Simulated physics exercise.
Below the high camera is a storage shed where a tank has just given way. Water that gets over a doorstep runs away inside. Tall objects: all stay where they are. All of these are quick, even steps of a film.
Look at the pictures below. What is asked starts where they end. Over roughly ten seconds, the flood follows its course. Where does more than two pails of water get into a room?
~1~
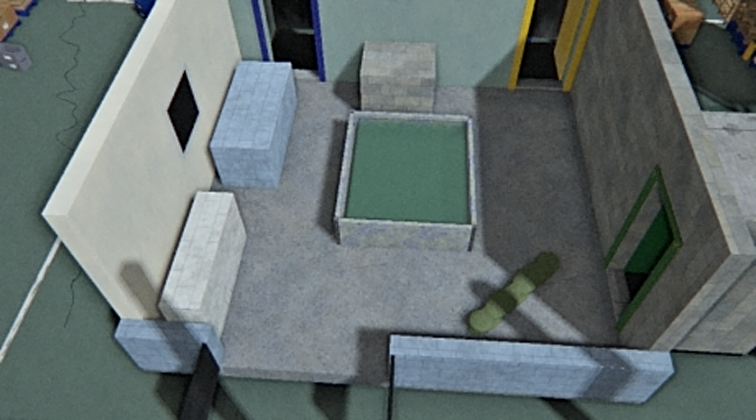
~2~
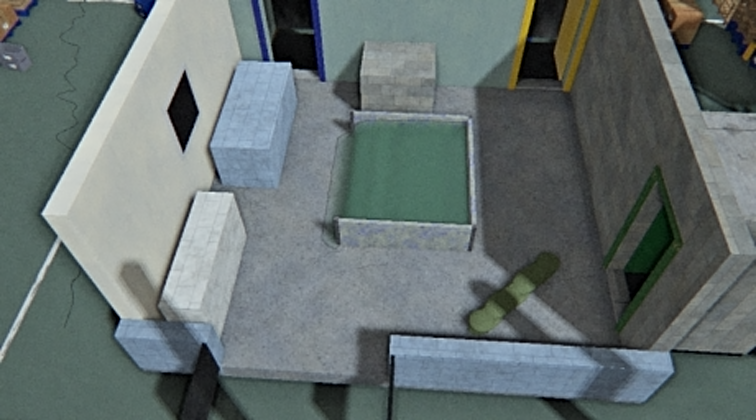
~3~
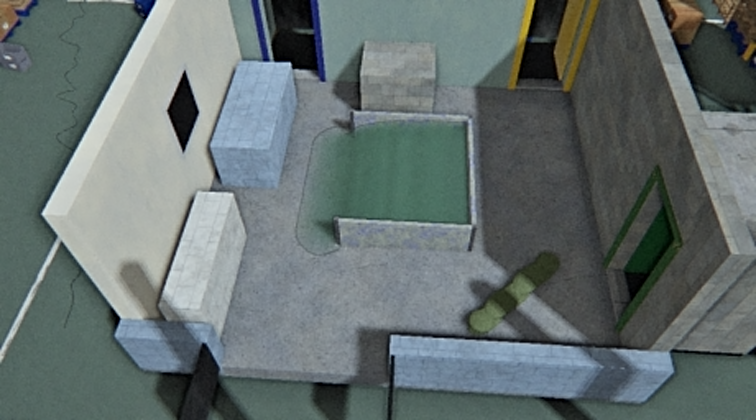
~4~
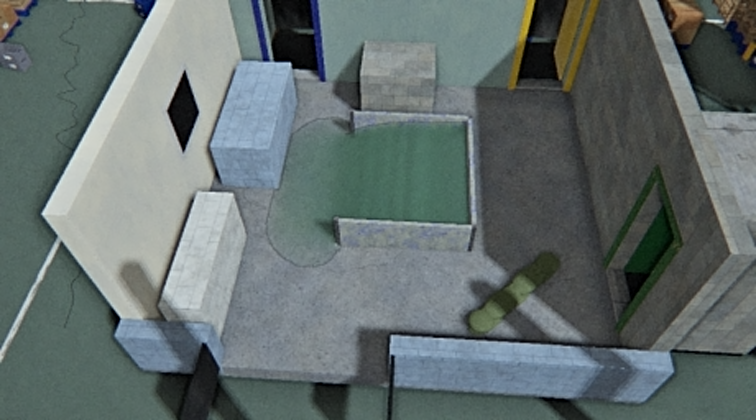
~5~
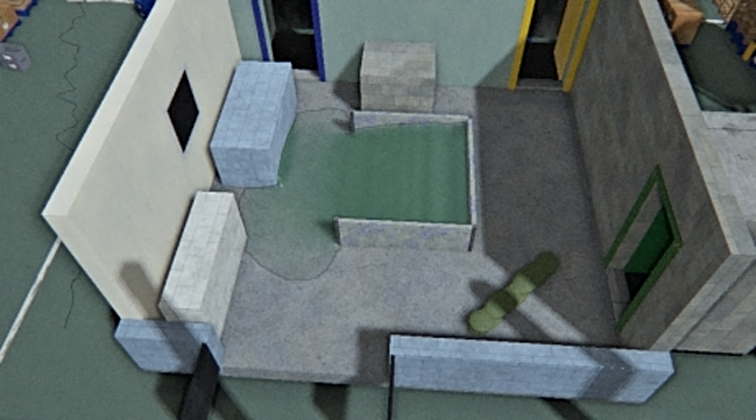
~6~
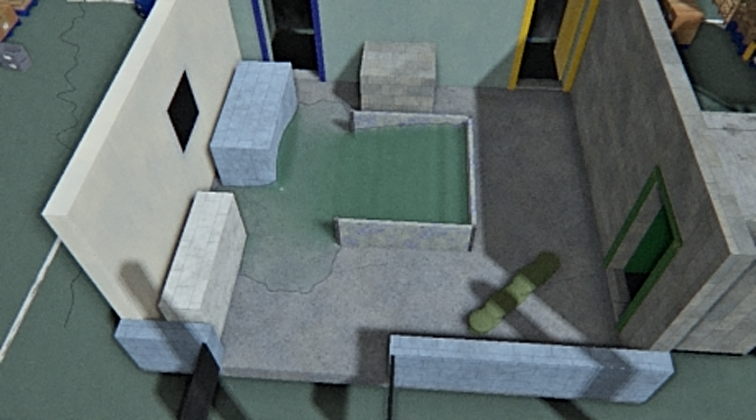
My prediction: The yellow door respects the limit; the blue door breaks the limit; the green door respects the limit.
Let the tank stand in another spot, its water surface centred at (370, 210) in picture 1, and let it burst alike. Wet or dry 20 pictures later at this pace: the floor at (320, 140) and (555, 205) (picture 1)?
Soaked, bone-dry.
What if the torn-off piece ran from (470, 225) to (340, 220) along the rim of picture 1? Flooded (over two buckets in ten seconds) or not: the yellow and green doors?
My guess is that the yellow door tops the mark while the green door tops the mark.
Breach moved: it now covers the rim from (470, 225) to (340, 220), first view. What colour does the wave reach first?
My answer: The green-painted one.
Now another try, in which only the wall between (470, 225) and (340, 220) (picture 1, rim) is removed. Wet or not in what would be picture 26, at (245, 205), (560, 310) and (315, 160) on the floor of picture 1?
Going through them, the first would be still bare, the next submerged and the last still bare.
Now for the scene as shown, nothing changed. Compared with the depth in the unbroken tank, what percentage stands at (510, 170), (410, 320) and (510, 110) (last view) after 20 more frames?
About 0, 0, 2 %.
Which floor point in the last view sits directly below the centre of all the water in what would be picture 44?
My guess is about (333, 181).
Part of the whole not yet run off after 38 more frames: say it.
About 70 per cent.
A moment on, water covers 25 % of the floor; the yellow door not reached, the blue door wet at the sill, nothing in, the green door not reached.
Next, water covers 30 % of the floor; the yellow door not reached, the blue door over two buckets in, the green door not reached.
Then, water covers 40 % of the floor; the yellow door wet at the sill, nothing in, the blue door far over two buckets in, the green door not reached.
Later, water covers 50 % of the floor; the yellow door wet at the sill, nothing in, the blue door far over two buckets in, the green door not reached.
In the end, water covers 60 % of the floor; the yellow door wet at the sill, nothing in, the blue door far over two buckets in, the green door not reached.
